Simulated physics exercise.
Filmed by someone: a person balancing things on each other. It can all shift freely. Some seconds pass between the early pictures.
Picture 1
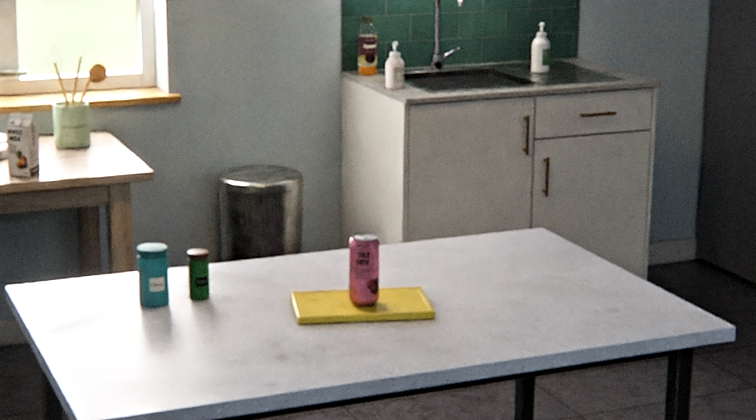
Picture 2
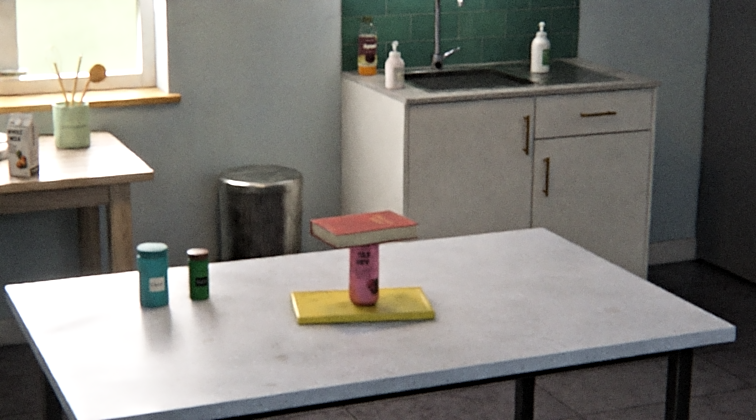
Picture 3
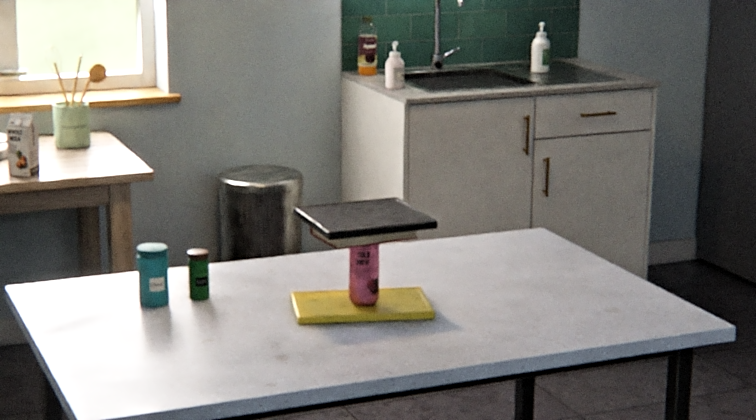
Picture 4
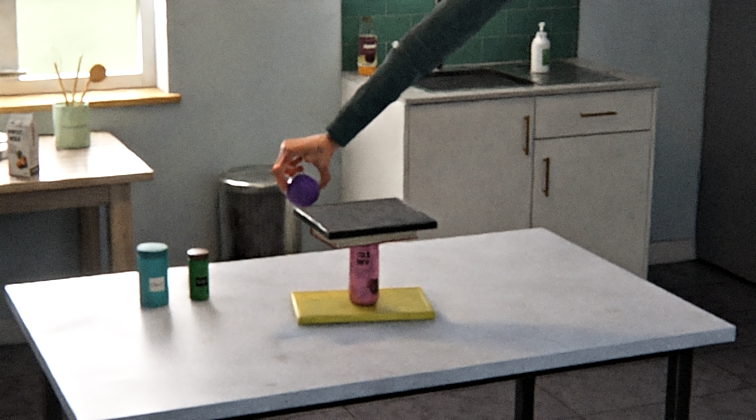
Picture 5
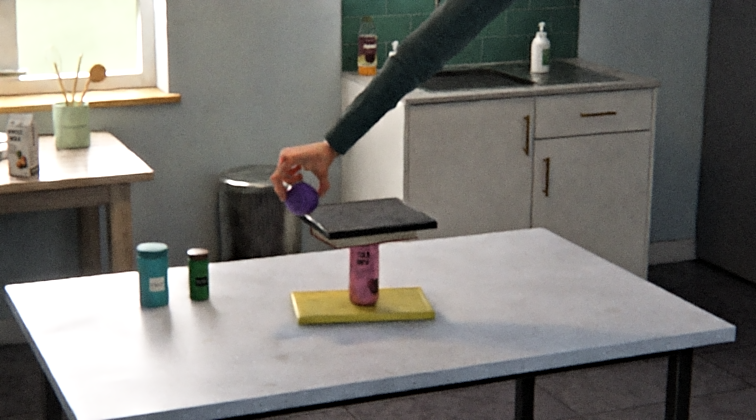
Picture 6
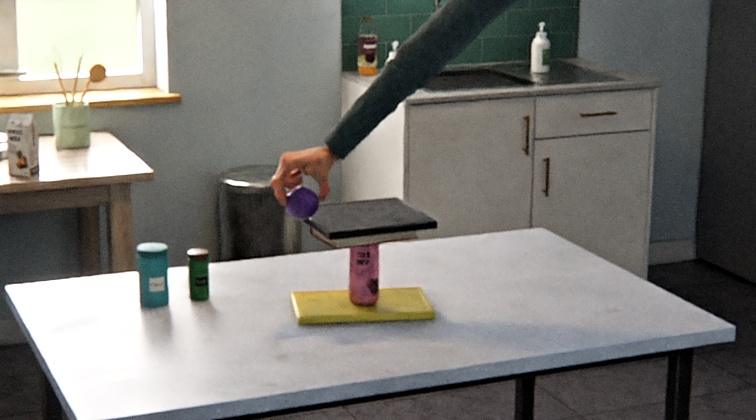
We see a pink can on a yellow tray on a table, then a red book and a black tray stacked on top, before a hand lowers a round purple object to the black tray's left edge.
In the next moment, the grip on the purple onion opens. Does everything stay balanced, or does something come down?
Something topples.
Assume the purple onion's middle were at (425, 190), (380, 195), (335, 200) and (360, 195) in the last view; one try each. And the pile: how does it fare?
Try one: It topples; try two: It stands firm; try three: It stands firm; try four: It stands firm.
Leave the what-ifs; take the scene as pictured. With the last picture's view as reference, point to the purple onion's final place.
Somewhere around (264, 309) in the last picture.
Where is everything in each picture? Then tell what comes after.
The last thing is not in view yet; pink can (364, 269), in the first frame.
The last thing is not in view yet; yellow tray (361, 305), in the second frame.
The last thing is not in view yet; black tray (364, 218), in the third frame.
Coming down; purple onion (303, 191); pink can (364, 269), in the fourth frame.
Coming down; purple onion (302, 199); yellow tray (361, 305), in the fifth frame.
In place under the hand; purple onion (302, 203); black tray (364, 218), in the sixth frame.
Then, 0.30 s on from there, purple onion now fallen.
Then, 0.50 s on from there, things are still on the move.
In the end, fallen, purple onion; the other 6 unmoved. At the end, from the last picture's camera, purple onion near (264, 309). The pile gives way.
